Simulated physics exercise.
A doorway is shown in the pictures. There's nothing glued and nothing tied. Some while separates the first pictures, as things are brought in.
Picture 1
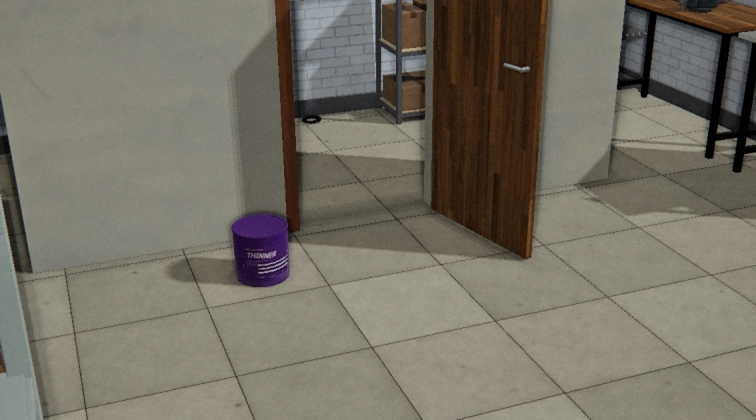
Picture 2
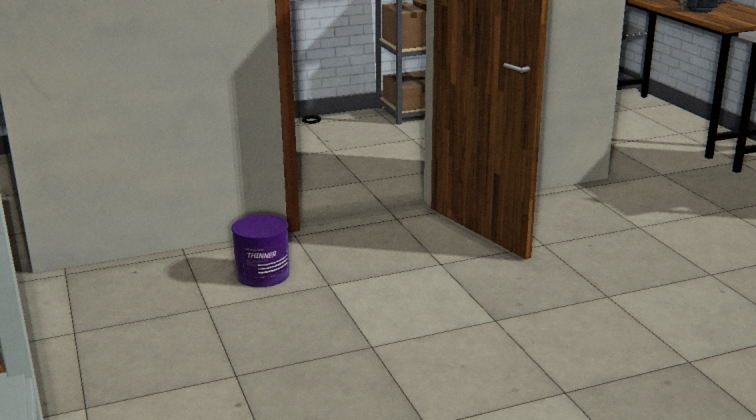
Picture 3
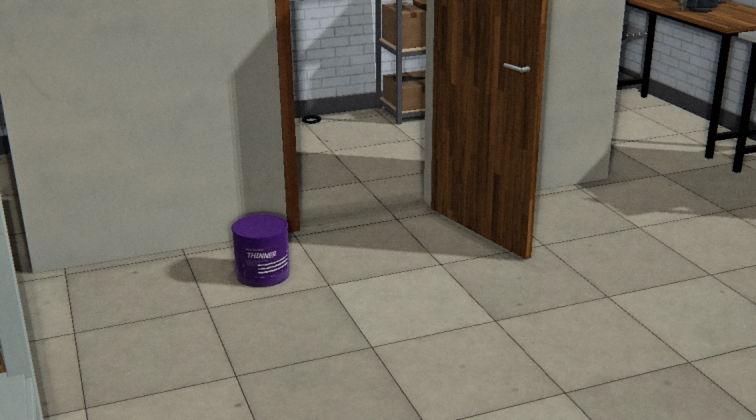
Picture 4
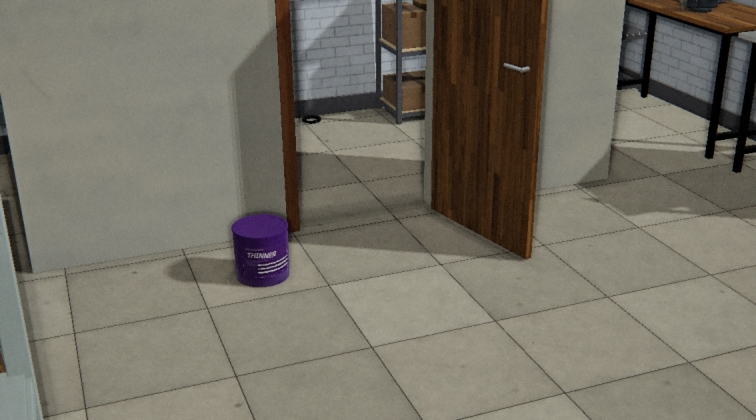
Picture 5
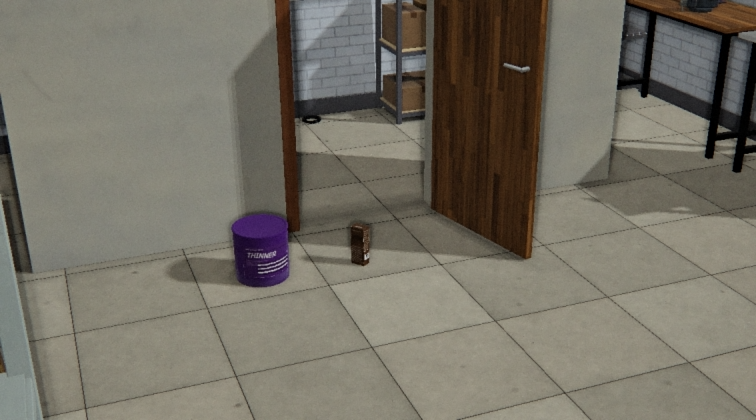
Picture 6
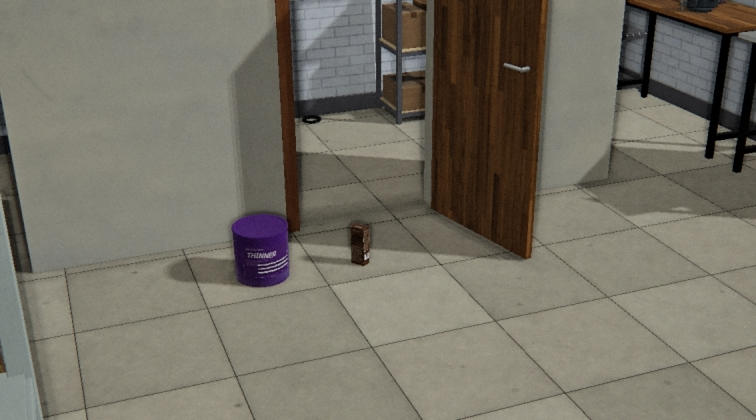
The video shows a purple pail on a tiled floor beside a doorway with its wooden door standing wide open and still. Later, a small brown carton appears on the floor to the right of the pail, and nothing else visibly changes.
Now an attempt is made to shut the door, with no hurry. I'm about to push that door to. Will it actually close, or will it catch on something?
It will close.
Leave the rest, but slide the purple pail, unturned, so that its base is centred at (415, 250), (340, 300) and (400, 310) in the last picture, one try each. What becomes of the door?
First it cannot finish its swing, then it finishes its swing, and last it finishes its swing.
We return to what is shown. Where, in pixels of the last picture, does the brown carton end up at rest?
The object ends up somewhere near (298, 253).
Then, 0.70 s past the last view, door at 74°.
Then, 1.20 s past the last view, door at 35°; brown carton rocked 5° from its first pose near (341, 242).
Then, 1.40 s past the last view, door at 20°; brown carton rocked 11° from its first pose near (320, 237).
Then, 1.60 s past the last view, door at 4°; brown carton rocked 71° from its first pose near (303, 246).
Finally, door at 0°; down or leaning hard on the floor, brown carton; purple pail still in place. Final places as the last picture's camera would see them, brown carton near (298, 253).
